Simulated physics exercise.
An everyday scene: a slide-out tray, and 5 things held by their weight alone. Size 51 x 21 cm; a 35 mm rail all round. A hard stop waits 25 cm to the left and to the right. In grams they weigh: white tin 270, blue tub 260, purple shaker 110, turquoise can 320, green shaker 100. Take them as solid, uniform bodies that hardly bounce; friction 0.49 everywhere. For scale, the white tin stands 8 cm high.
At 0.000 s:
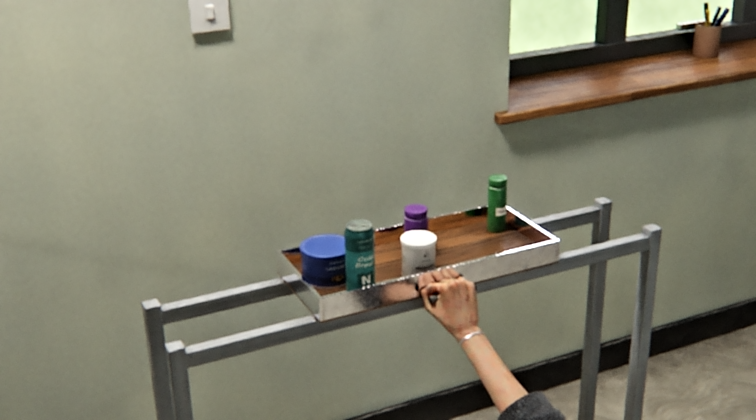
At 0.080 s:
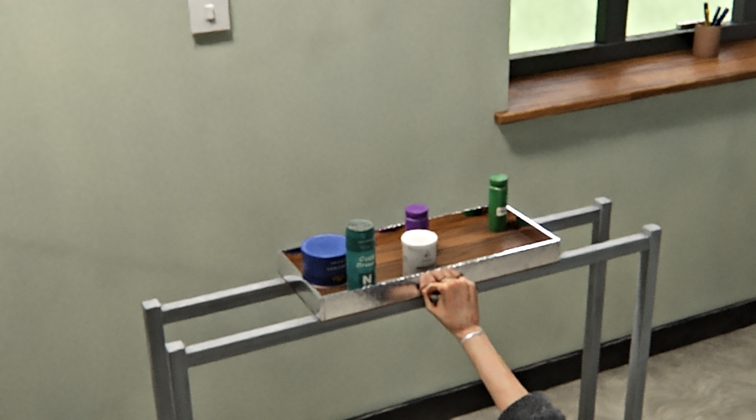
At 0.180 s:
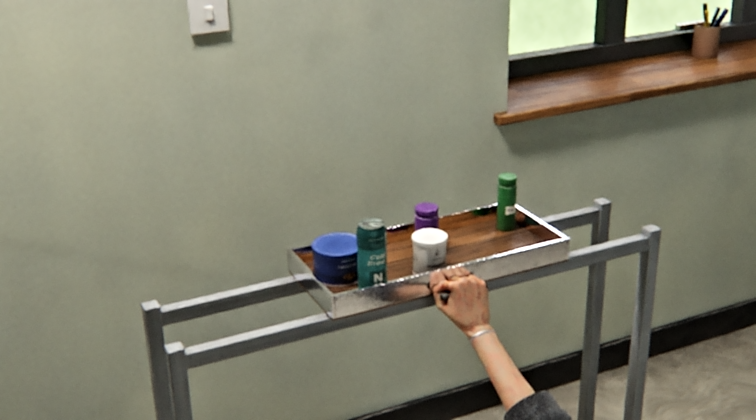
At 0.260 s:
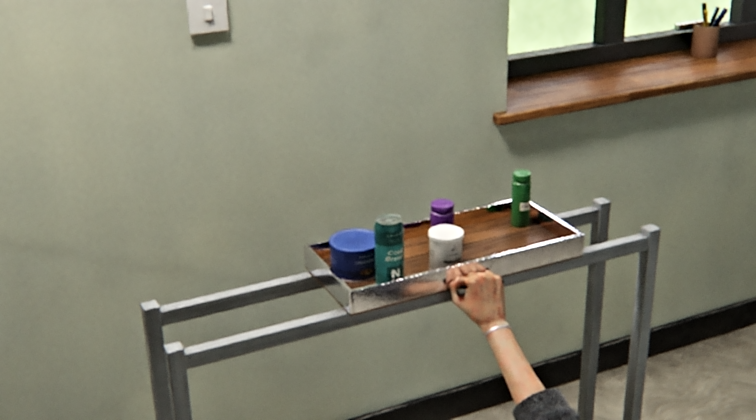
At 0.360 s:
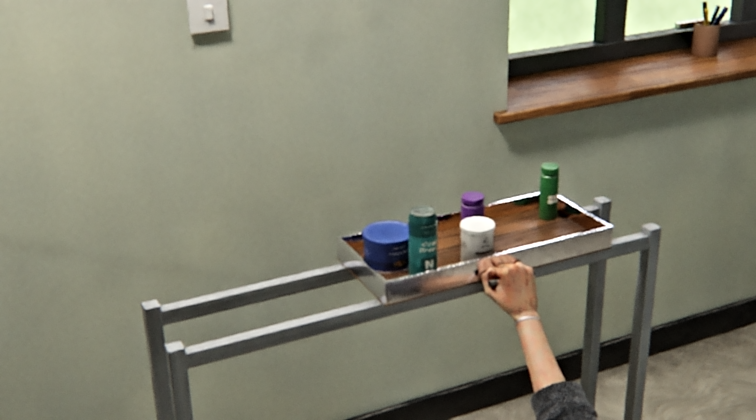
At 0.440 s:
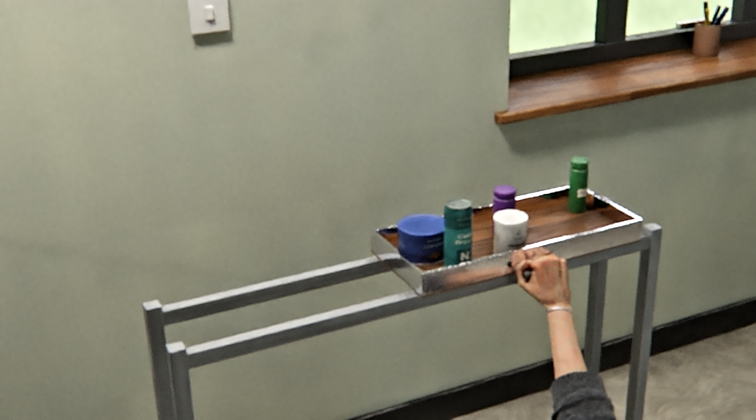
In this clip, a tray holding a blue tub, a turquoise can, a white tin, a purple shaker and a green shaker sits still at first on two metal rails, then a hand gripping its front edge slides it right.
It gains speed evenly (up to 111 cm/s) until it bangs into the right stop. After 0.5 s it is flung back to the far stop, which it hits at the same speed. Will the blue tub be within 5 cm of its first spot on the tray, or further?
The blue tub stays put.
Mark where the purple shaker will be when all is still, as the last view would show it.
Near (319, 265).
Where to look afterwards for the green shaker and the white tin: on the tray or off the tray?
The green shaker finishes off the tray; the white tin is still on the tray.
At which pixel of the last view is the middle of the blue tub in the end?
Around (204, 290).
After 0.64 s, tray has slid 25 cm right; green shaker now off the tray; blue tub slid 11 cm near (485, 225); turquoise can leaning 54°.
After 1.24 s, tray has slid 21 cm right; blue tub slid 11 cm near (472, 228); purple shaker on its side; turquoise can on its side.
After 1.94 s, tray has slid 25 cm left; blue tub slid 6 cm near (235, 282); turquoise can on its side; purple shaker on its side.
At rest (2.4 s), off the tray, green shaker; tipped over on the tray, purple shaker and turquoise can; the other 2 in place, give or take 5 cm. In the last view, blue tub near (204, 290).
